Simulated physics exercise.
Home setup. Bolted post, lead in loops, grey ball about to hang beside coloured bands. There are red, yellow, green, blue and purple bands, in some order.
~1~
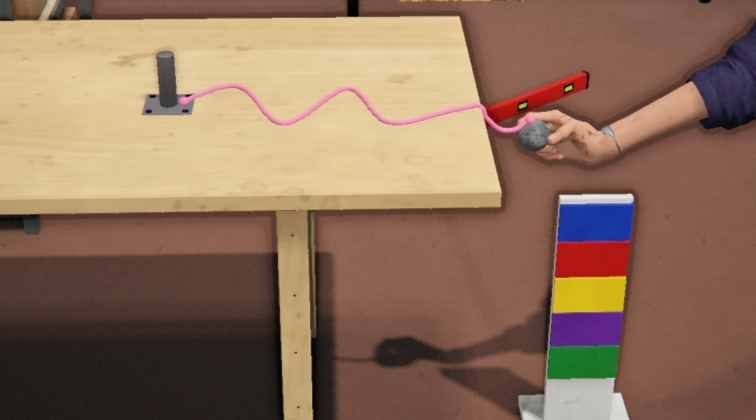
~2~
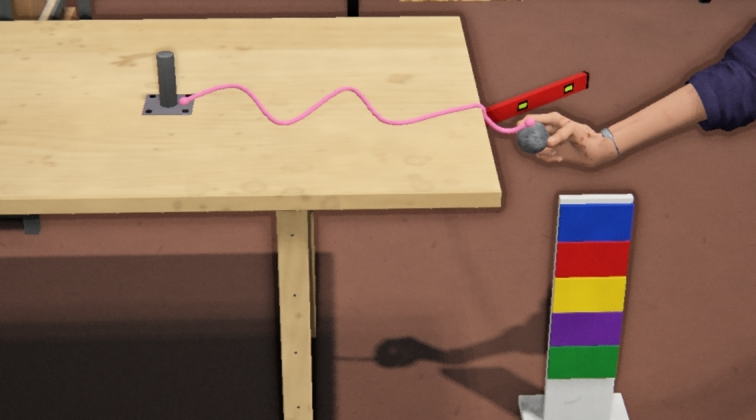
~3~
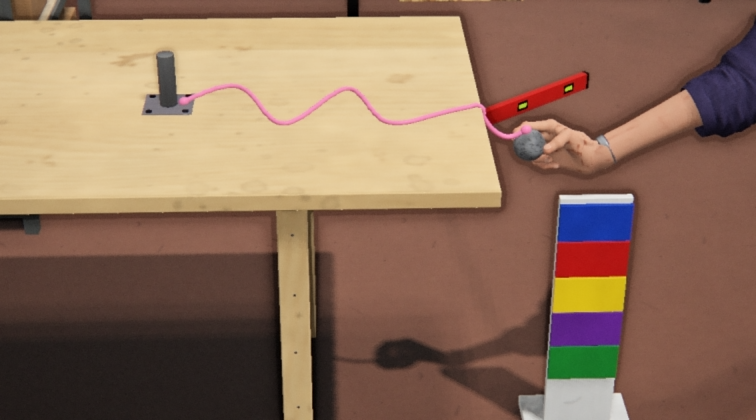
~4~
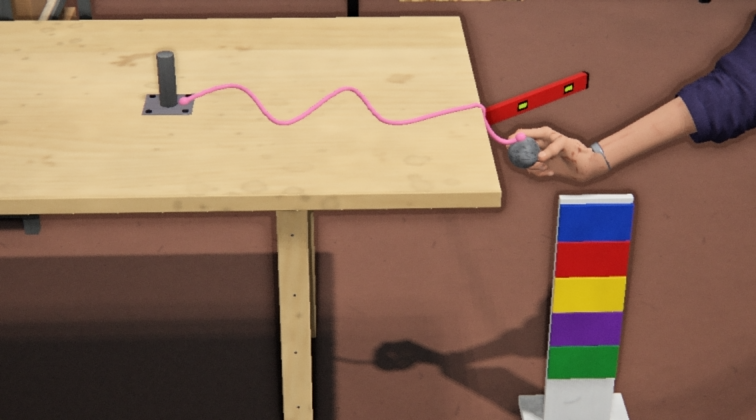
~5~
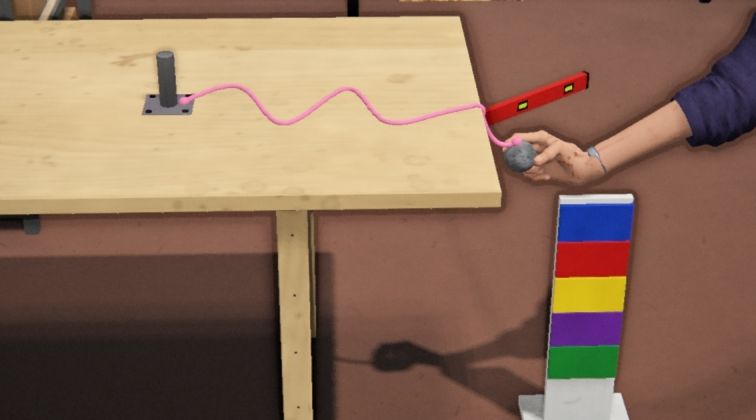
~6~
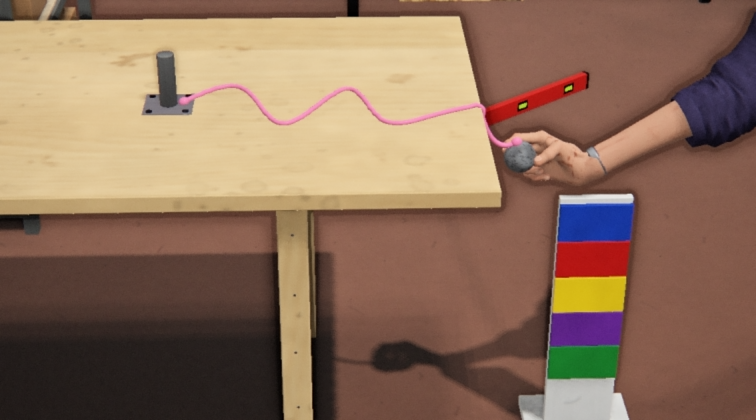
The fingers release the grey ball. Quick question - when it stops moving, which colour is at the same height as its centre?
I would say purple.
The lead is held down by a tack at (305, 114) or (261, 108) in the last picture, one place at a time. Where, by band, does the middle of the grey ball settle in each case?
Red, then yellow.
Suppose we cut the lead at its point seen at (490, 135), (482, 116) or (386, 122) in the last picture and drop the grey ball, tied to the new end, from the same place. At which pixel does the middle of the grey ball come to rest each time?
In order, it comes to rest around (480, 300), (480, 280) and (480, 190).
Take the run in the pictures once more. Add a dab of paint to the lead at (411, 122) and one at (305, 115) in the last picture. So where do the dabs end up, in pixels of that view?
First one close to (481, 198), second close to (387, 108).
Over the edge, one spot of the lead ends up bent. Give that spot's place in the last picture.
Answer: The point at (359, 94).
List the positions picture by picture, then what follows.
In the first frame, grey ball (534, 135); blue (596, 224); red (593, 260); yellow (589, 296); purple (586, 330); green (583, 364).
In the second frame, grey ball (533, 138); lead through (221, 88) (268, 115) (325, 100) (373, 111) (446, 112).
In the third frame, grey ball (529, 145).
In the fourth frame, grey ball (524, 152); lead through (221, 88) (268, 115) (325, 100) (373, 111) (446, 112).
In the fifth frame, grey ball (520, 157).
In the sixth frame, grey ball (520, 157); lead through (221, 88) (268, 115) (325, 100) (373, 111) (446, 112).
Early on, ball near (474, 320); level with purple.
Midway, ball near (471, 334); level with purple.
Finally, ball near (473, 335); level with purple. The purple one.
